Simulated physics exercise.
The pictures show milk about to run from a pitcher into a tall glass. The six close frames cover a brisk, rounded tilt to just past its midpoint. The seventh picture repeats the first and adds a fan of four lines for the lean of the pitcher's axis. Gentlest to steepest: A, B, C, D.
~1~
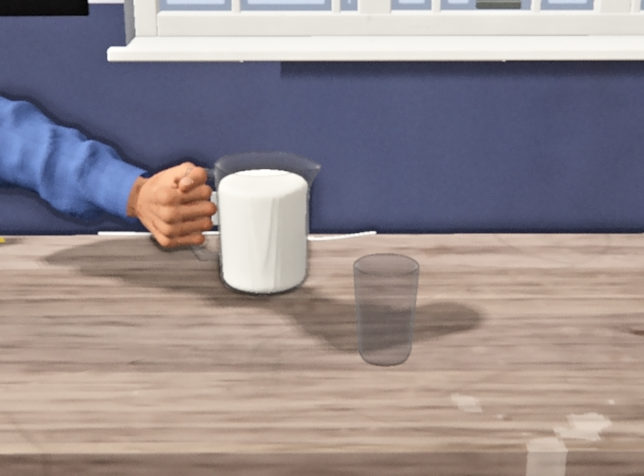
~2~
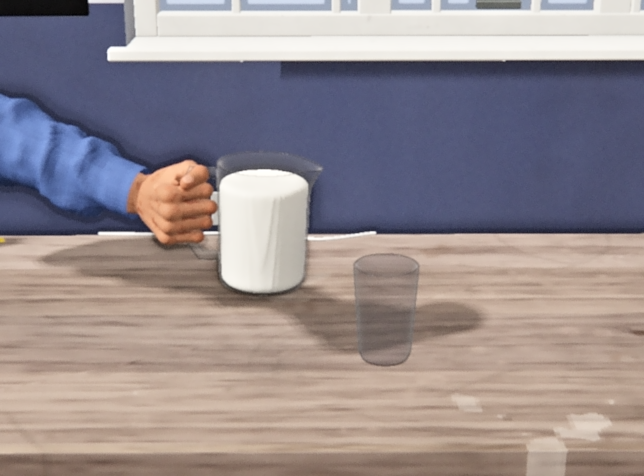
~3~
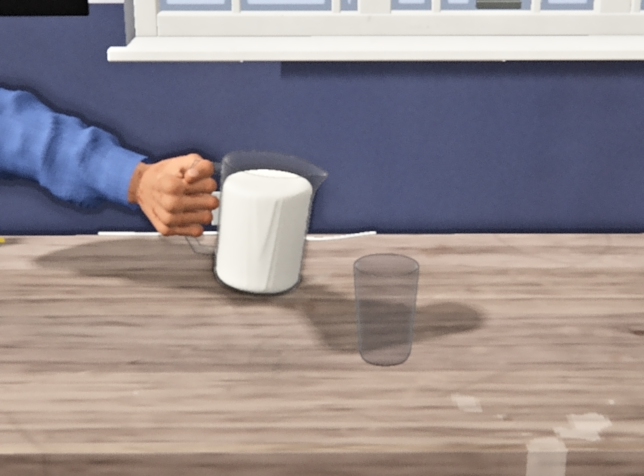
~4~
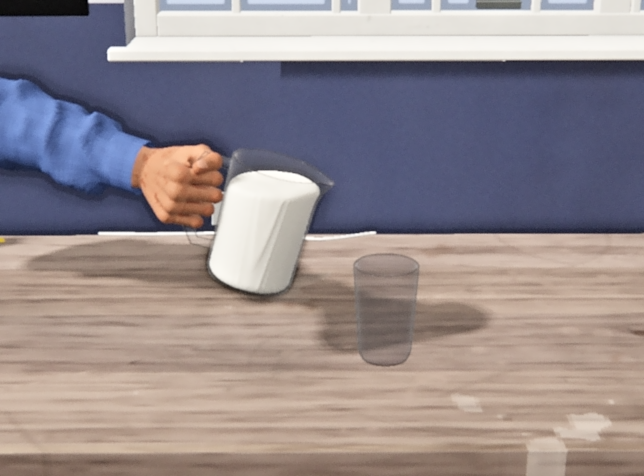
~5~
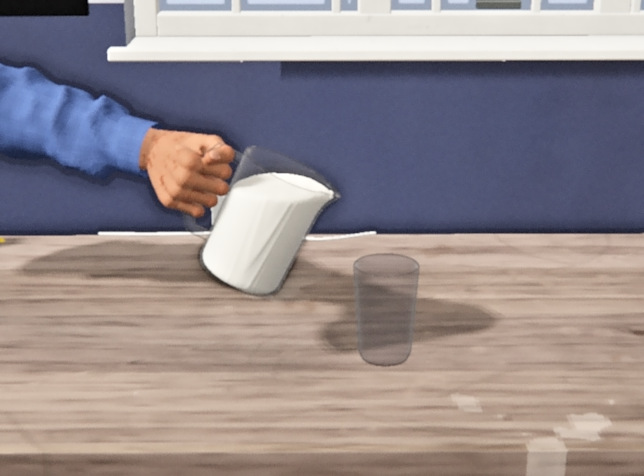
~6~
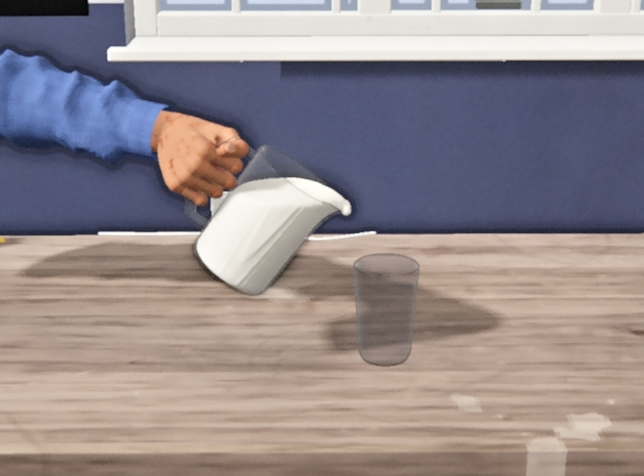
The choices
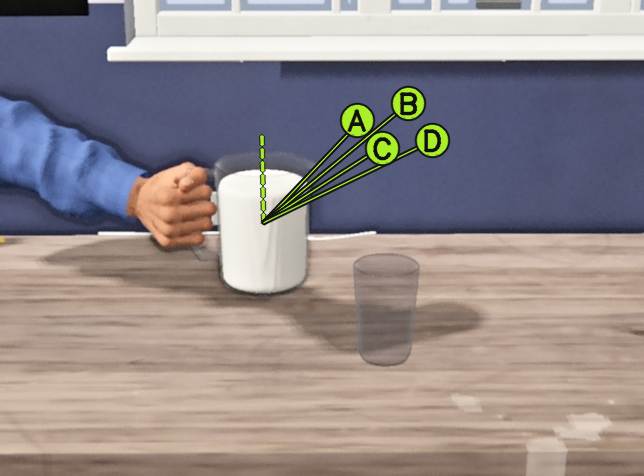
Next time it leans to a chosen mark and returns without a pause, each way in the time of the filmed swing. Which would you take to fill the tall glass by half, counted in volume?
B beats the others.
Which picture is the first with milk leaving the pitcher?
Picture 6.
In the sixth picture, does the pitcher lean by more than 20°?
Yes.
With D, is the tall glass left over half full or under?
Over.
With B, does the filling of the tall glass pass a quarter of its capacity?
Yes, clearly.
On the marked copy, A at (347, 134); B at (395, 114); C at (367, 156); D at (417, 147).
With A, the tall glass ends with about 31 % of what it can hold.
With B, the tall glass ends with about 46 % of what it can hold.
With C, the tall glass ends with about 64 % of what it can hold.
With D, the tall glass ends with about 79 % of what it can hold; 3 % of the milk is spilt.
